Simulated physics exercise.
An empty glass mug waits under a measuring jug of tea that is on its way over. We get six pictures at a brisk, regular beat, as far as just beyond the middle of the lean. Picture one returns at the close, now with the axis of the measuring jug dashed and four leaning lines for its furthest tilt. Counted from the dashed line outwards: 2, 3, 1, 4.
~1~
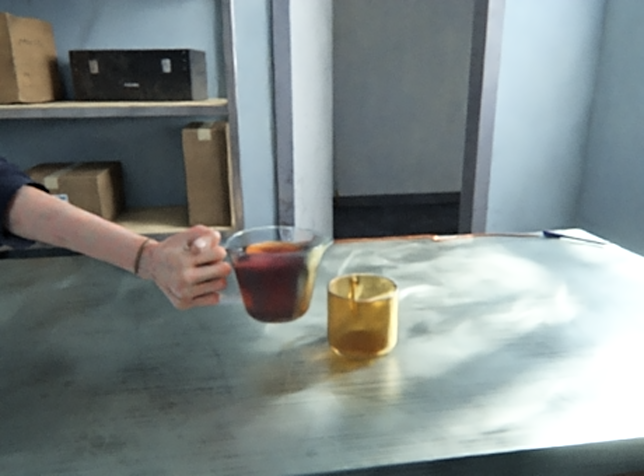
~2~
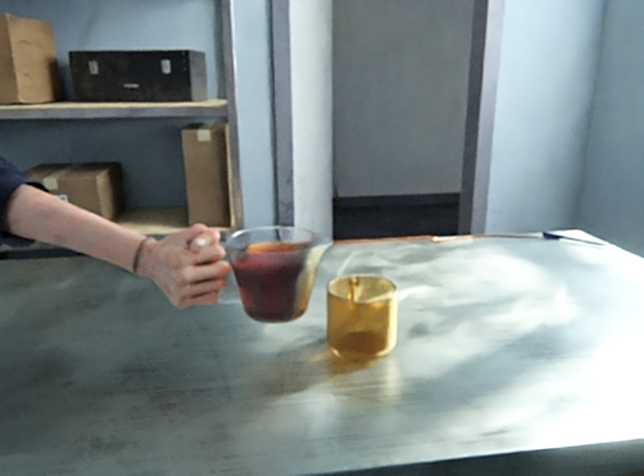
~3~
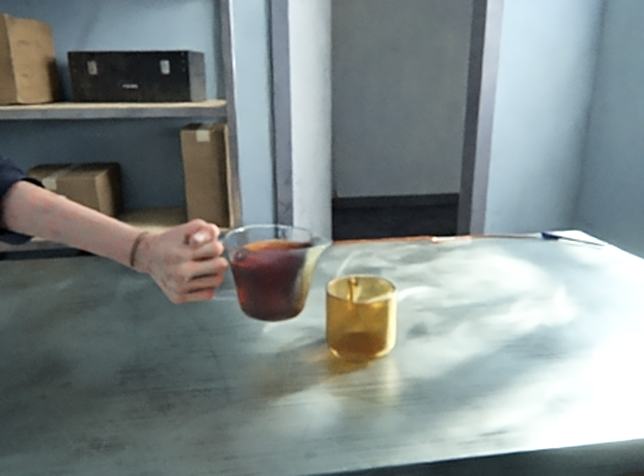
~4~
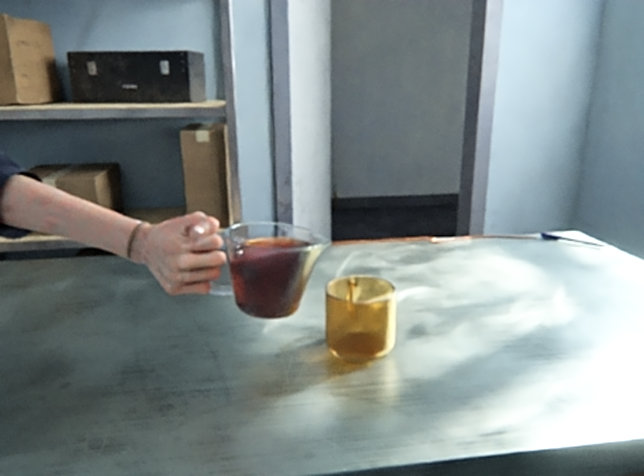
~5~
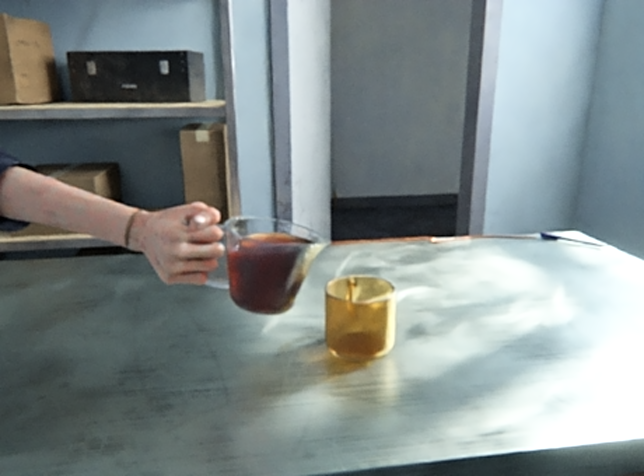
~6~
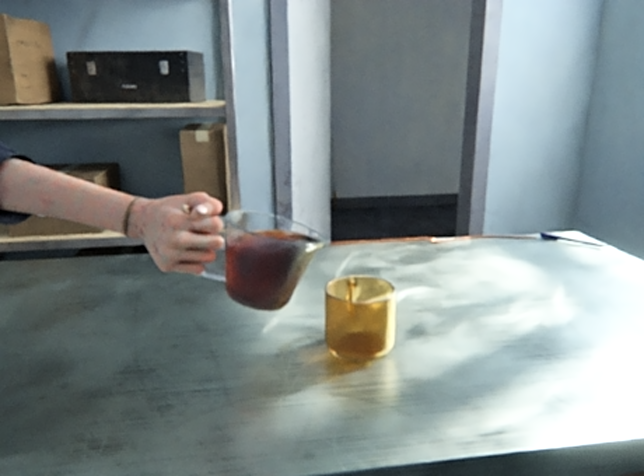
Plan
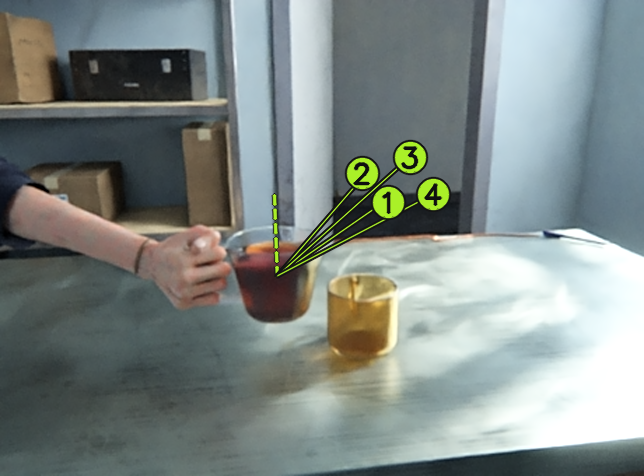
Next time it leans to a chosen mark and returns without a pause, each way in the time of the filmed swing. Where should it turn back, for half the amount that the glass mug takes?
Go for 3.
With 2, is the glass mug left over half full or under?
Under.
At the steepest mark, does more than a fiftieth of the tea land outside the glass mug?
Yes, it does.
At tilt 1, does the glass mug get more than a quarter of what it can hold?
Yes.
On the marked copy, 1 at (372, 210); 2 at (353, 188); 3 at (397, 168); 4 at (418, 202).
If 1 is chosen, the glass mug ends with about 63 % of what it can hold.
If 2 is chosen, the glass mug ends with about 33 % of what it can hold.
If 3 is chosen, the glass mug ends with about 47 % of what it can hold.
If 4 is chosen, the glass mug ends with about 64 % of what it can hold; 13 % of the tea is spilt.
